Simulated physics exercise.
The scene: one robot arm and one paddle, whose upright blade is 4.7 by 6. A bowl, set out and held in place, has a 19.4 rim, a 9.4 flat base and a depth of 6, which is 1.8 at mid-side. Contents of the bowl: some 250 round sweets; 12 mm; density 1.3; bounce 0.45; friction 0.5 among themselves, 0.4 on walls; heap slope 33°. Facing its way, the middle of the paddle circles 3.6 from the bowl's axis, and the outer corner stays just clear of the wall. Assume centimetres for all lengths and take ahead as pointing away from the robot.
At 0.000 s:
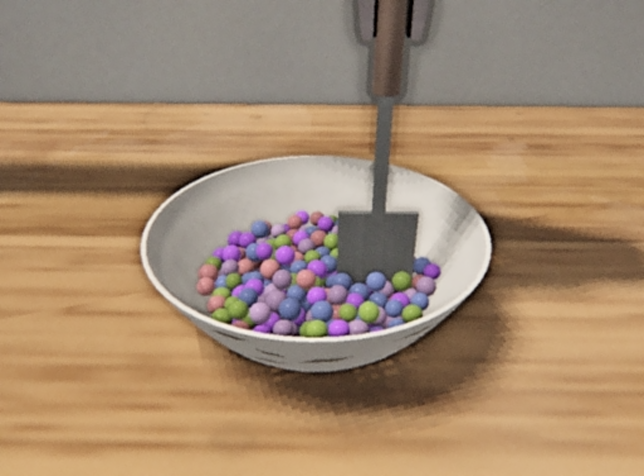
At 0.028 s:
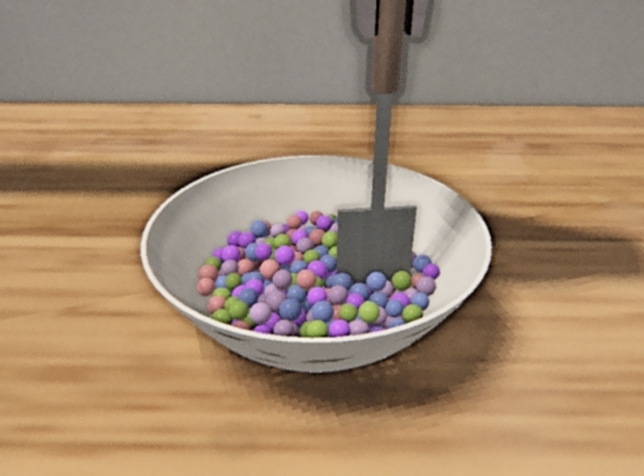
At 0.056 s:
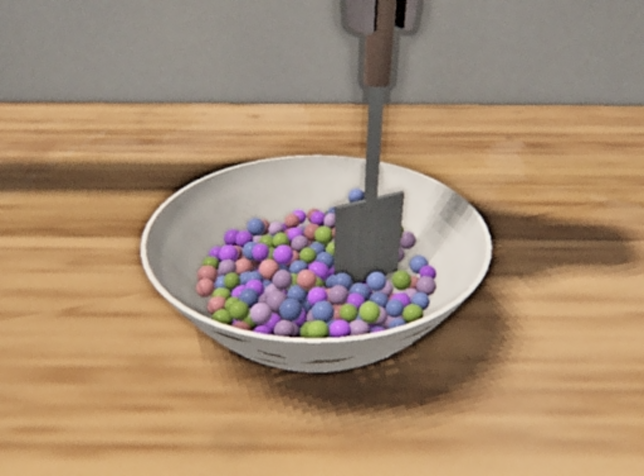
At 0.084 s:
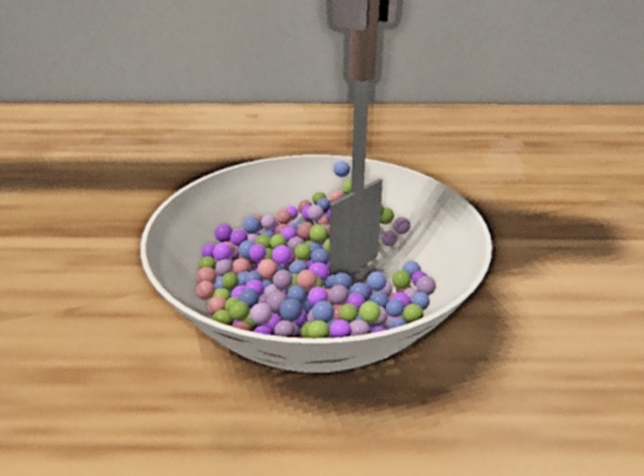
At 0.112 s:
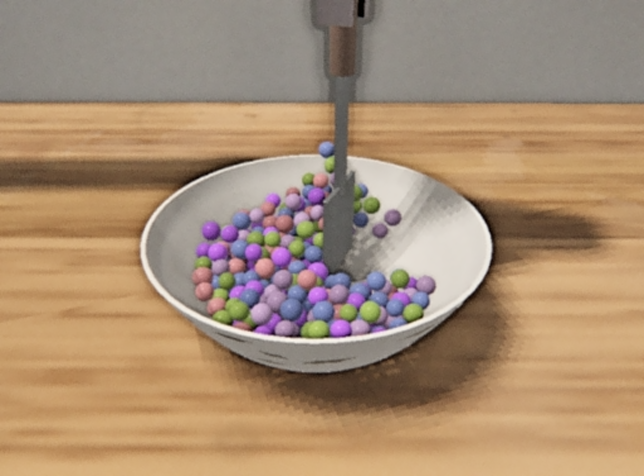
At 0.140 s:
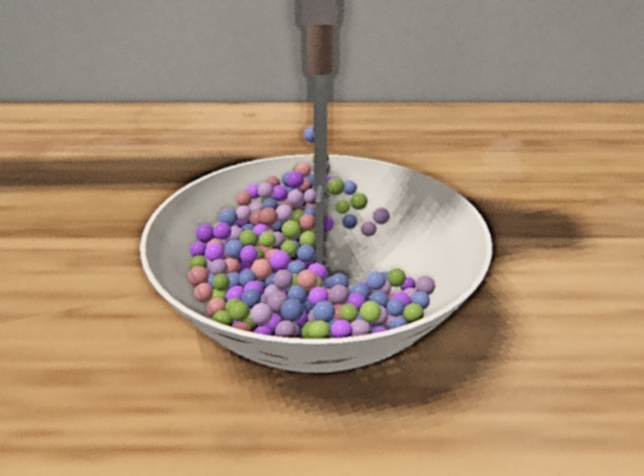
On a wooden surface against a grey wall, a white bowl holds small purple, blue, green and pink balls, with a robot arm's flat grey paddle dipped among them. The paddle sweeps left while turning edge-on, pushing balls up the far side and exposing bare bowl at the right.
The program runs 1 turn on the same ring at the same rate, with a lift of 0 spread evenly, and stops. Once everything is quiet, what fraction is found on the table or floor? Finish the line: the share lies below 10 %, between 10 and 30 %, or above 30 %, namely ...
... below 10 %.
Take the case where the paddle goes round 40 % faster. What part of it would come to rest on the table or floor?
In that case, close to 20 in a hundred.
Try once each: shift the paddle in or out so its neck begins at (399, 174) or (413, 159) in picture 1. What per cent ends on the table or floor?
Around 20 per cent on the first try, around 15 per cent on the second.
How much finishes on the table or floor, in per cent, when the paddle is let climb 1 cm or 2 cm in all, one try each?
About 5 and 5 per cent.
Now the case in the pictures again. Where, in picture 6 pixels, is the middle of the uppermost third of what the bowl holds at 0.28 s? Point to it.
I'd put its middle near (207, 272).
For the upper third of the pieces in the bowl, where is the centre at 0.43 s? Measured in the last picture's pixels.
(394, 306).
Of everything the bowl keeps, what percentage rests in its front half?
Roughly 40 per cent.
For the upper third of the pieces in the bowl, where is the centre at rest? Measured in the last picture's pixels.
Centre, approx.: (383, 238).
After 0.28 s, 190° round, highest piece 8 above the table; 243 in the bowl, 1 on the table or floor, 2 in flight or on the tool.
After 0.43 s, 294° round, highest piece 8 above the table; 233 in the bowl, 6 on the table or floor, 7 in flight or on the tool.
After 0.70 s, 0° round, highest piece 6 above the table; 231 in the bowl, 15 on the table or floor.
After 1.40 s, 0° round, highest piece 5 above the table; 231 in the bowl, 15 on the table or floor.
In the end, 231 in the bowl, 15 on the table or floor. That is 6 % on the table or floor.
